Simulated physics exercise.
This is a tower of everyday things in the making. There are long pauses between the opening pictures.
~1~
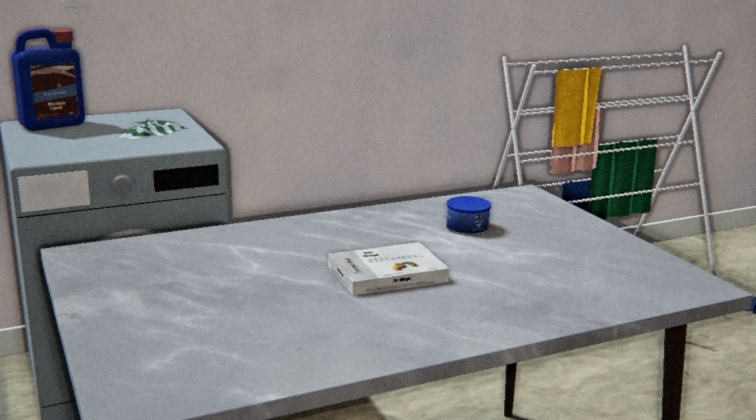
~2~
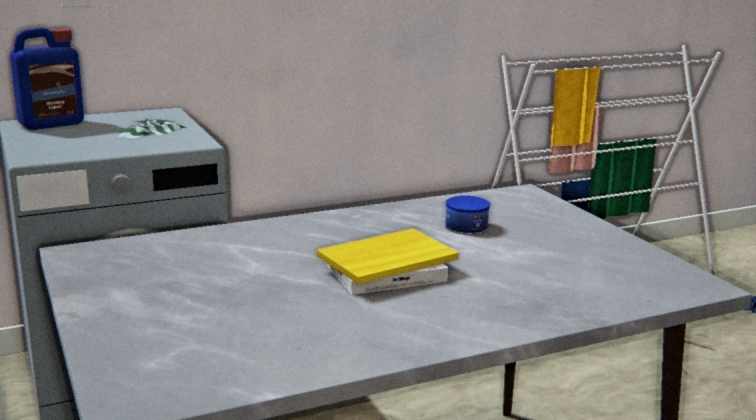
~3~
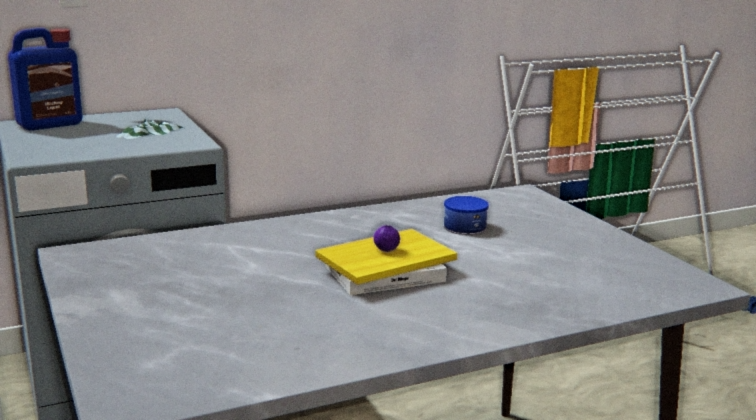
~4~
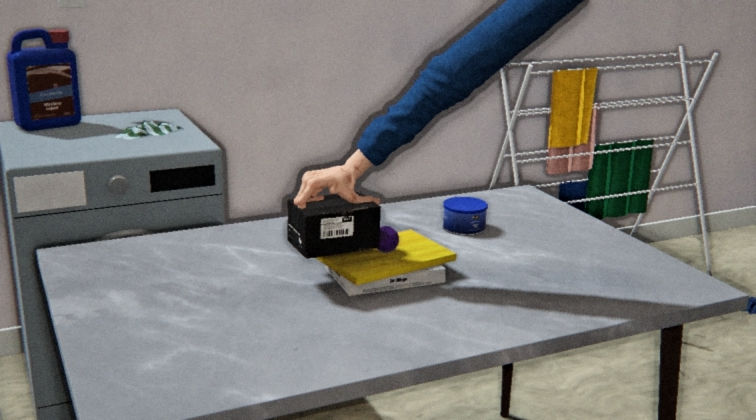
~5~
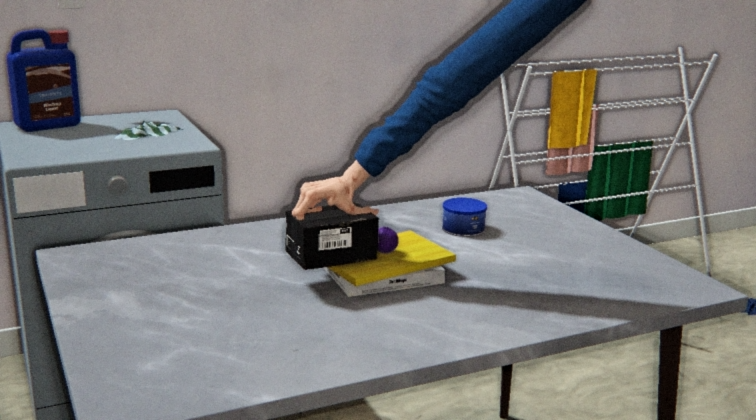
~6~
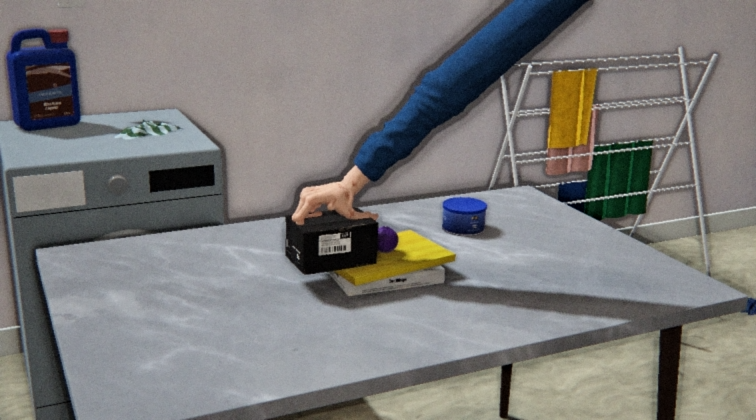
In a laundry room, a white packet lies on a grey table, then a yellow slab and a purple ball appear stacked on it; a blue-sleeved arm lowers a black box beside the ball, still gripping it.
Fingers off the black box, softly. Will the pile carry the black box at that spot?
As it turns out, it stays up.
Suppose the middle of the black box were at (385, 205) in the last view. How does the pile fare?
Then it gives way.
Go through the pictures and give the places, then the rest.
The last thing is not in view yet; white packet (388, 268), in the first picture.
The last thing is not in view yet; blue tub (467, 215), in the second picture.
The last thing is not in view yet, in the third picture.
Coming down; black box (333, 224); blue tub (465, 216), in the fourth picture.
Coming down; black box (332, 235), in the fifth picture.
Set down, still held; black box (331, 240); blue tub (464, 217), in the sixth picture.
Then, 1.00 s on from there, no change.
Then, 2.10 s on from there, black box resting near (331, 240).
In the end, all 5 unmoved. At the end, from the last picture's camera, black box near (332, 240). The pile holds.
